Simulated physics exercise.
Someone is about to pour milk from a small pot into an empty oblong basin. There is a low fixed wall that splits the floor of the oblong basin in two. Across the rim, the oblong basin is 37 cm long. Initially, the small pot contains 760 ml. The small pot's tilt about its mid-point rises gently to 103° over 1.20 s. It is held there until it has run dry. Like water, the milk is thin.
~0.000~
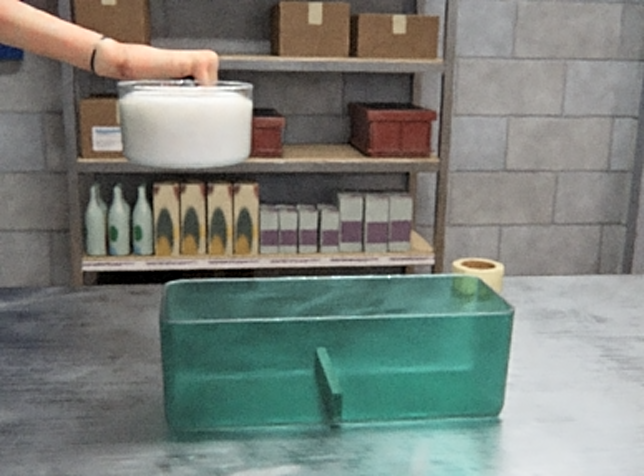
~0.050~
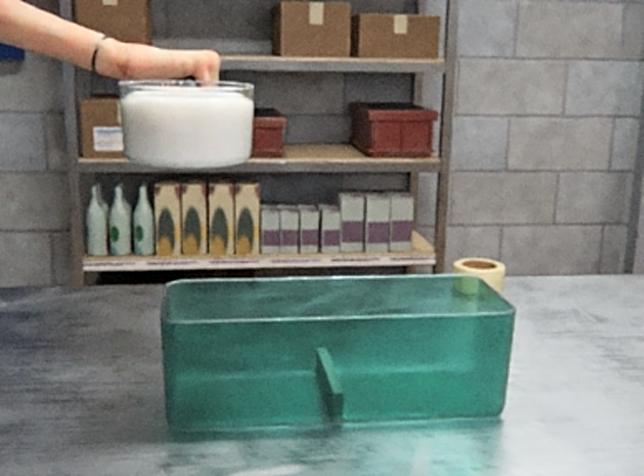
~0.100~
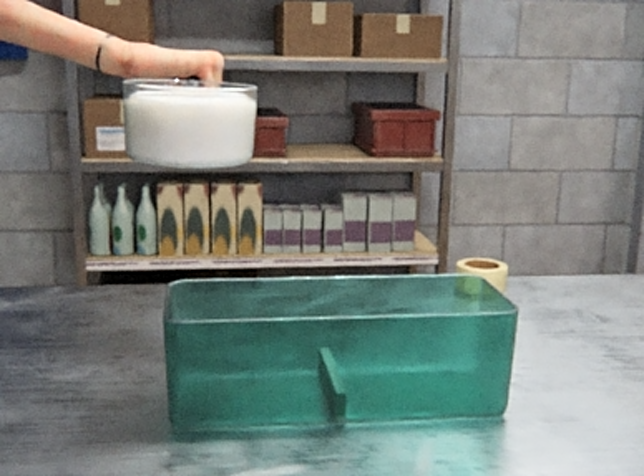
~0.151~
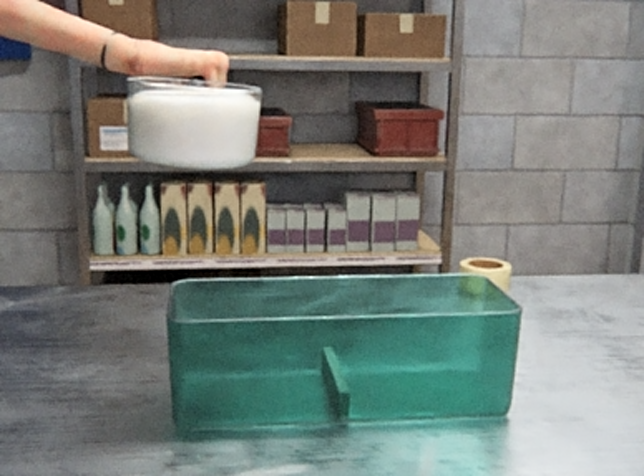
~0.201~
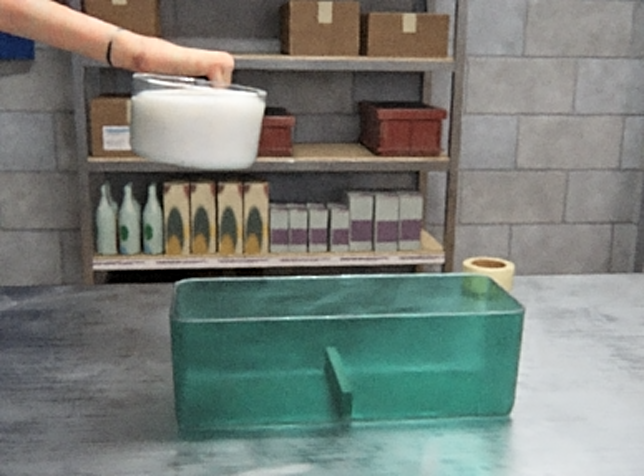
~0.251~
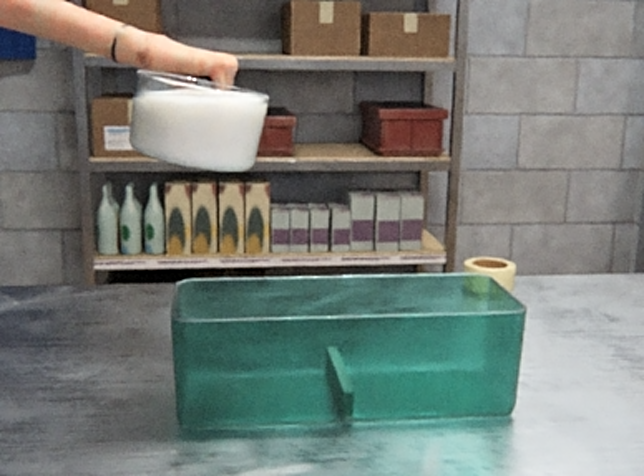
A hand held a small clear pot of milk above an empty green oblong basin on a table, moved it slightly to the right, and gently tilted it, its right side dipping a little.
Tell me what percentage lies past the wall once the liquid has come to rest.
Some 53 per cent.
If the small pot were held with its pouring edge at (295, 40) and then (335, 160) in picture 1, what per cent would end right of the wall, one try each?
85 and 90 %.
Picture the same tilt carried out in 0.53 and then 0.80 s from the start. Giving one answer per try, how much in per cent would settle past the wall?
Roughly 35 per cent the first time and 50 per cent the second.
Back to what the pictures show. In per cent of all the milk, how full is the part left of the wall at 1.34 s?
Roughly 42 per cent.
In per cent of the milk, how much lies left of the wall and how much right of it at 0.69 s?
Around 5 on the left side and 4 on the right side.
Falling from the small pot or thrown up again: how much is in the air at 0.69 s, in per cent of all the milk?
Around 32 percent.
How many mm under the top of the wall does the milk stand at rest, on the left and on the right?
About 18 mm on the left, about 16 mm on the right.
After 0.69 s the tilt is 63° and 60 per cent is still to pour, 5 is left of the wall and 4 right of it.
After 1.00 s the tilt is 96° and 12 per cent is still to pour, 22 is left of the wall and 51 right of it.
After 1.34 s the tilt is 103° and 1 per cent is still to pour, 42 is left of the wall and 54 right of it.
After 1.70 s the tilt is 103° and 0 per cent is still to pour, 46 is left of the wall and 53 right of it.
In the end 46 per cent lies left of the wall, 53 right of it and 1 outside.
